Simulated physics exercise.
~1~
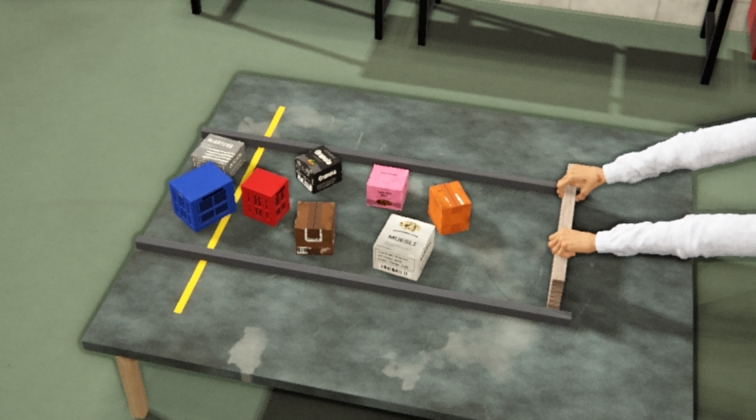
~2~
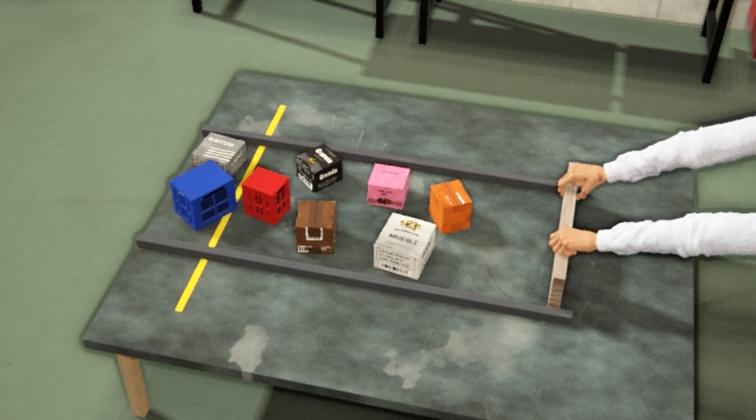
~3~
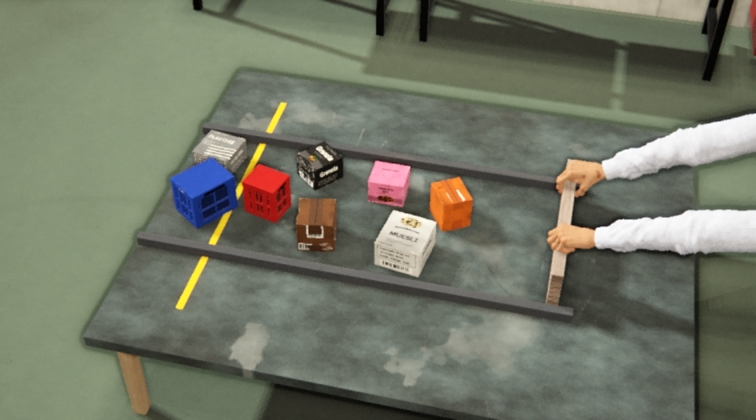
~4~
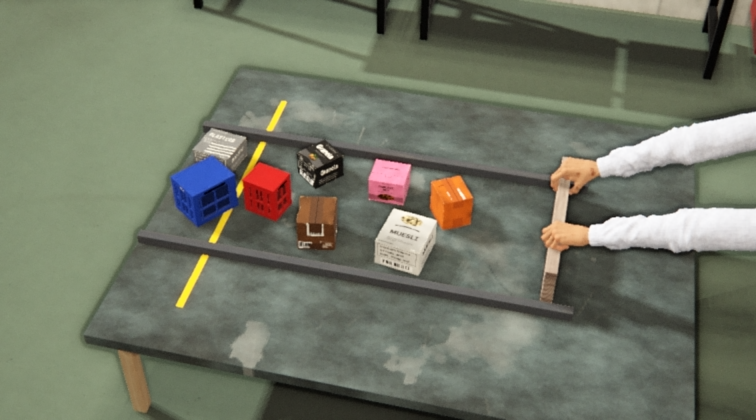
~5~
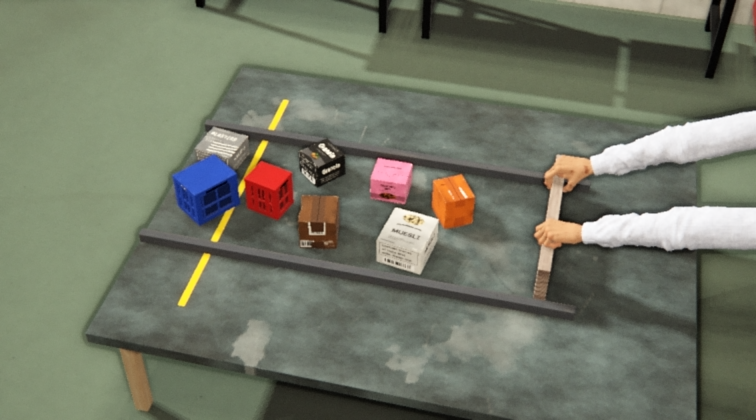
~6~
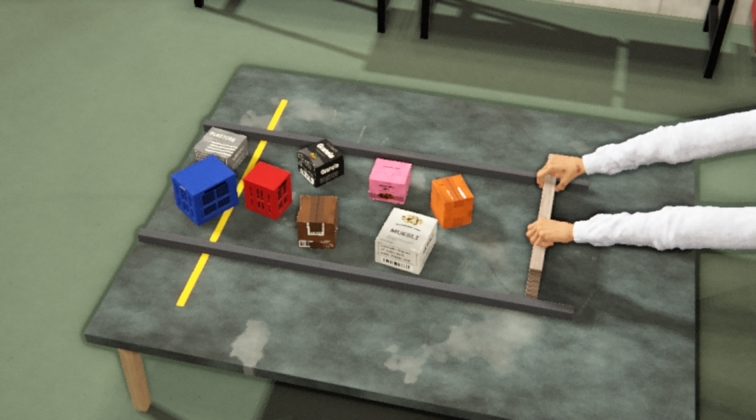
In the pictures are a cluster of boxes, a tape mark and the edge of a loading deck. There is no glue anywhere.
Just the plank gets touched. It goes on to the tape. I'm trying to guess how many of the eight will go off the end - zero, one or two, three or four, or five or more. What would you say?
The count that fall off is at least three and at most four.
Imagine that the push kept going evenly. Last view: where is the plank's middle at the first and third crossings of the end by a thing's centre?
The middle sits near (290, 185) at the first moment and near (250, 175) at the second.
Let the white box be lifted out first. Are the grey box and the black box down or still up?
The grey box falls, the black box tumbles off.
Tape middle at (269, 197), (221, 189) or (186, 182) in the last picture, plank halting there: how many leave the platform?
Tallies in the order given: 1, 4, 8.
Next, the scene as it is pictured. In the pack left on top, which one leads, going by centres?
It is the brown parcel.
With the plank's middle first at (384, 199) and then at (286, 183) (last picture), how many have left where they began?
One spot: 5. Other spot: 8.
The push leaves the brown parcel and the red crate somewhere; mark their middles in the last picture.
The first one ends at (162, 196), the second at (197, 170).
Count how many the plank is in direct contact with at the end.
2 end up touching it.
Soon after, none off yet; grey box at rest near (221, 151); blue crate at rest near (206, 190); red crate at rest near (268, 191).
Then, none off yet; grey box at rest near (221, 151); blue crate at rest near (205, 190); red crate moved about its own width near (249, 181).
At rest, the number that fall off is three or four; fallen, black box, blue crate and grey box.
